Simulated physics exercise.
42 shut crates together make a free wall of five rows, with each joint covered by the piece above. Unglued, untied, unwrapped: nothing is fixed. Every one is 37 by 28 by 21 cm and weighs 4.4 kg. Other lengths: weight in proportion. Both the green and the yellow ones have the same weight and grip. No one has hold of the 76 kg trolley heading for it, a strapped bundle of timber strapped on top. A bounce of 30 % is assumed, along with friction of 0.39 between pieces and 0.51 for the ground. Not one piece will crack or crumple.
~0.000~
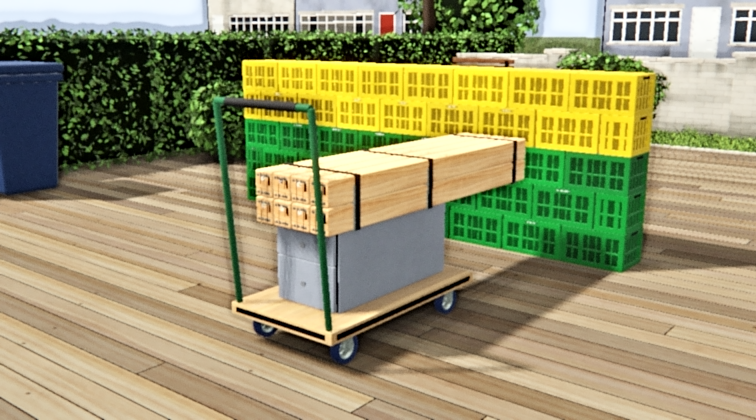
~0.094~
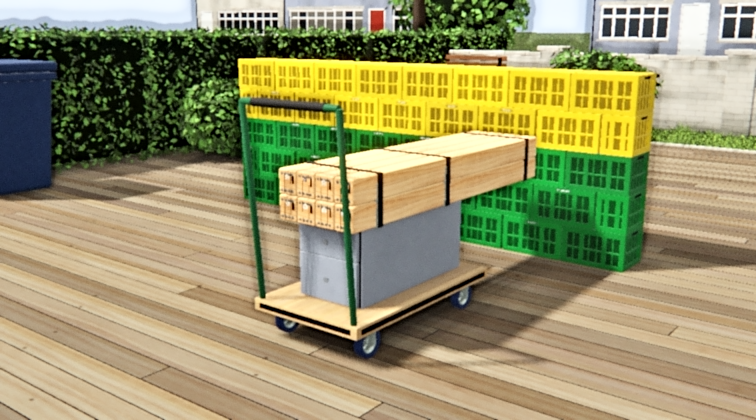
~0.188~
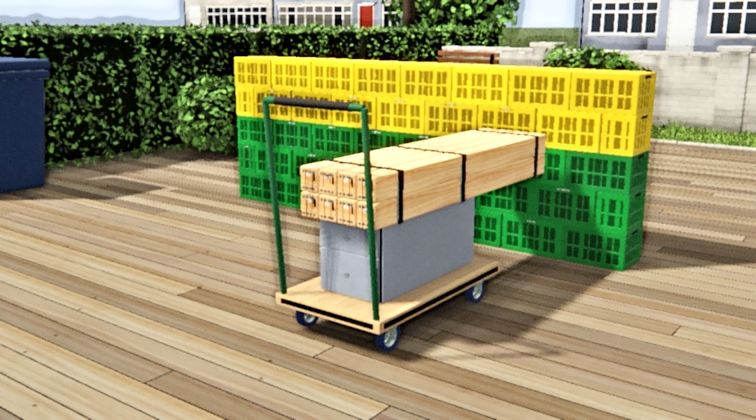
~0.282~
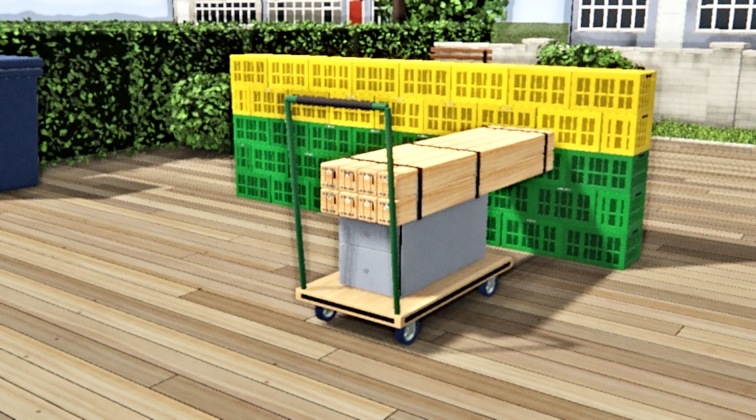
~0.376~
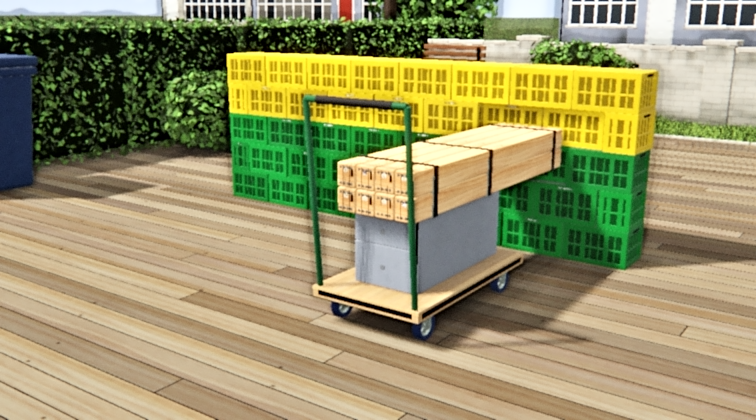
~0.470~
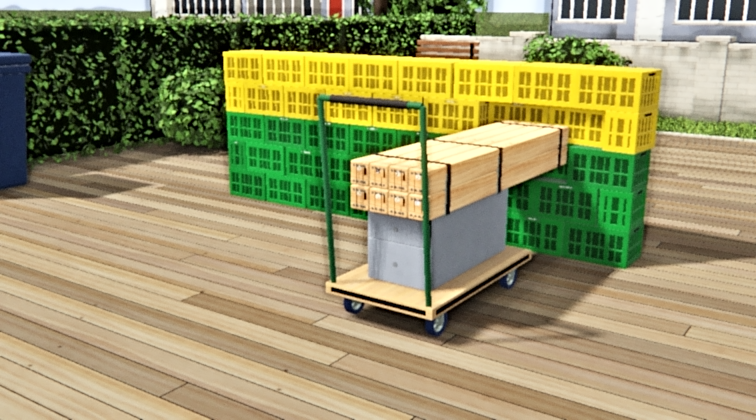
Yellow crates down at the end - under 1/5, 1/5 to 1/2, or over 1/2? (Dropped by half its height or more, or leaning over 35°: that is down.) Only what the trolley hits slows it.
A moderate share of a fifth to a half.
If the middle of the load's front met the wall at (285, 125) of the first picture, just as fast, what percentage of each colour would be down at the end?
The green ones would be 10 per cent down and the yellow ones 40 per cent.
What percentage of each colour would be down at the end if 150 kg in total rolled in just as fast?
Down by colour: Green 10, yellow 40 per cent.
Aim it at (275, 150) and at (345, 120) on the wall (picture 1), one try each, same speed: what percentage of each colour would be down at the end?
First try then second: Green 20 and 10, yellow 40 and 40 per cent.
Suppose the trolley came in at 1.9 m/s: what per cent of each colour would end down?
The green would finish 10 in a hundred down, the yellow 40 in a hundred.
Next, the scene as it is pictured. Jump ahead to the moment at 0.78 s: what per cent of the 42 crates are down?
By then 0 %.
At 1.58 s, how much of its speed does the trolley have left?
I'd put it at roughly 0.0 m/s.
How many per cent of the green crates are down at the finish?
Green: 10%.
After 0.78 s, load 26 cm past the wall's line, still rolling; none of the 17 yellow crates down (0 of 42 in all colours); top yellow crate unmoved; top green crate leaning 4°.
After 1.28 s, load 32 cm past the wall's line, still rolling; 4 of the 17 yellow crates down (5 of 42 in all colours); top yellow crate unmoved; top green crate shifted 44 mm.
After 1.58 s, load 33 cm past the wall's line, stopped; 7 of the 17 yellow crates down (9 of 42 in all colours); top yellow crate unmoved; top green crate shifted 40 mm.
At rest (3.3 s), load 33 cm past the wall's line, stopped; 7 of the 17 yellow crates down (9 of 42 in all colours); top yellow crate unmoved; top green crate shifted 40 mm. That is 41 per cent. As the last picture would show them, middles, top yellow crate near (384, 75), top green crate near (611, 165).
